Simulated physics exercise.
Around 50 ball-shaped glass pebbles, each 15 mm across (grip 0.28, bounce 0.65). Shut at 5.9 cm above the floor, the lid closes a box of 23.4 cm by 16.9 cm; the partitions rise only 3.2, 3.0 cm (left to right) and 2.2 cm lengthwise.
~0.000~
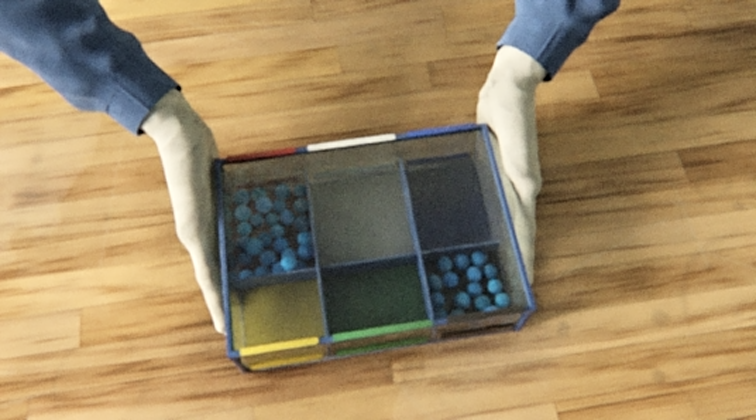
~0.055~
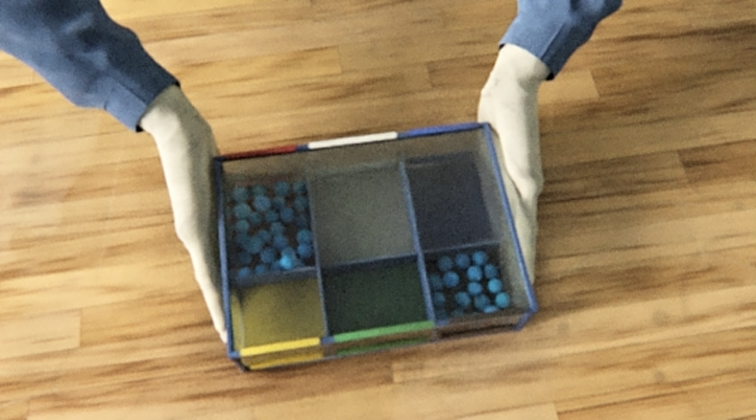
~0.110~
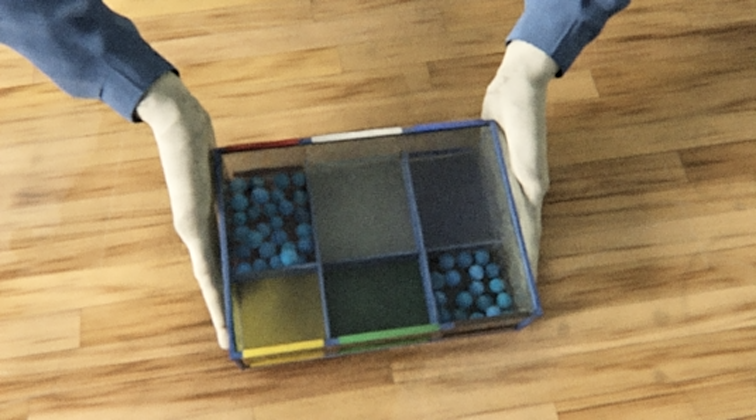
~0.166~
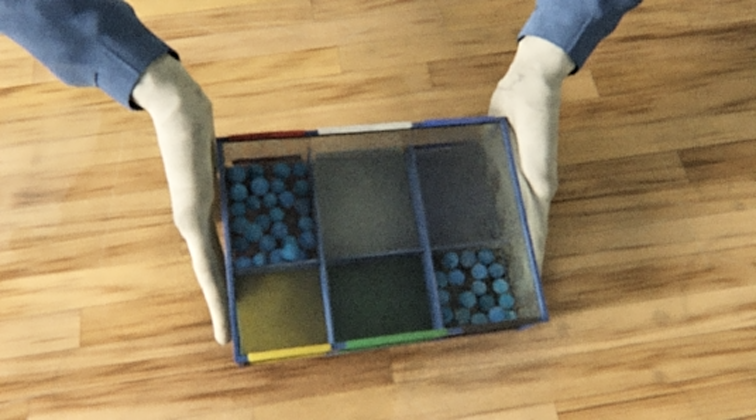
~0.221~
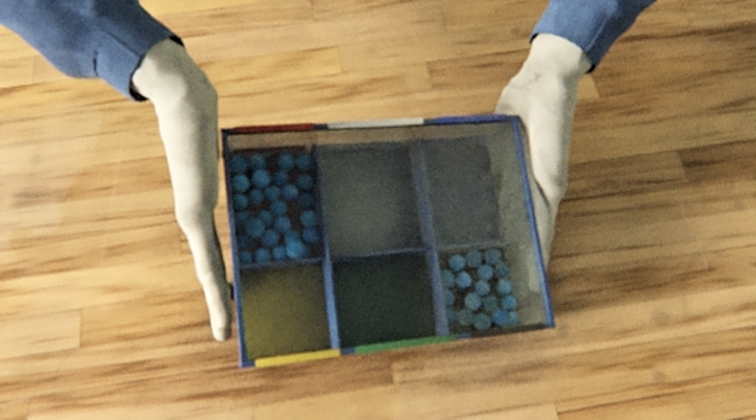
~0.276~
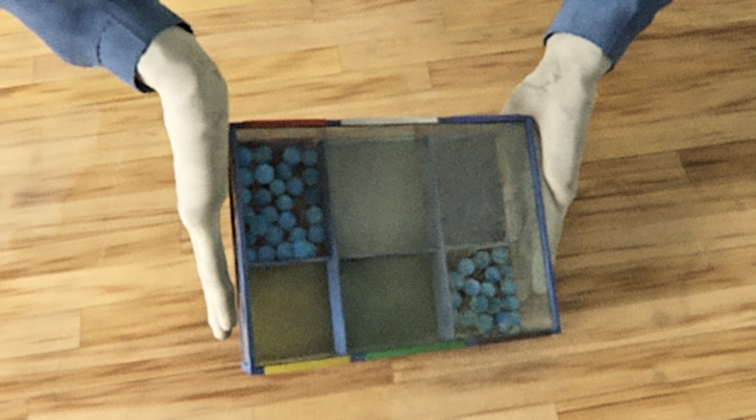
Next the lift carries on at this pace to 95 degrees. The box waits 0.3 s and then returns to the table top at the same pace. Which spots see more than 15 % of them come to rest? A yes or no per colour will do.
Red: No. Blue: No. Green: Yes. Yellow: No. White: No. Black: Yes.
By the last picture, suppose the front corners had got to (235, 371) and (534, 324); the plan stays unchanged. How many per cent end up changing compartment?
About 65 %.
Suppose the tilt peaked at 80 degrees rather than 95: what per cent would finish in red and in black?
Red: 10, black: 60 (per cent).
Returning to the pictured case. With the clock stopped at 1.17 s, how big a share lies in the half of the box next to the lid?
Estimate: Near 70 per cent.
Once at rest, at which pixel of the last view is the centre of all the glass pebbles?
(456, 301) or so.
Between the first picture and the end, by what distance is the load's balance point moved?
Roughly 9.5 cm.
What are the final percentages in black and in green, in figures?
Black at 70 and green at 30, in per cent.
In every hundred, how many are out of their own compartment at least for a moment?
Close to 60 in a hundred.
Then, at 1.17 s, tilt 95 degrees; red 5 %, green 35 %, yellow 15 %, black 50 %.
After 1.76 s, tilt 48 degrees; green 30 %, black 70 %.
Then, at 2.40 s, tilt 0 degrees; green 30 %, black 70 %.
In the end, at 3.3 s, red 0 %, blue 0 %, green 30 %, yellow 0 %, white 0 %, black 70 %.
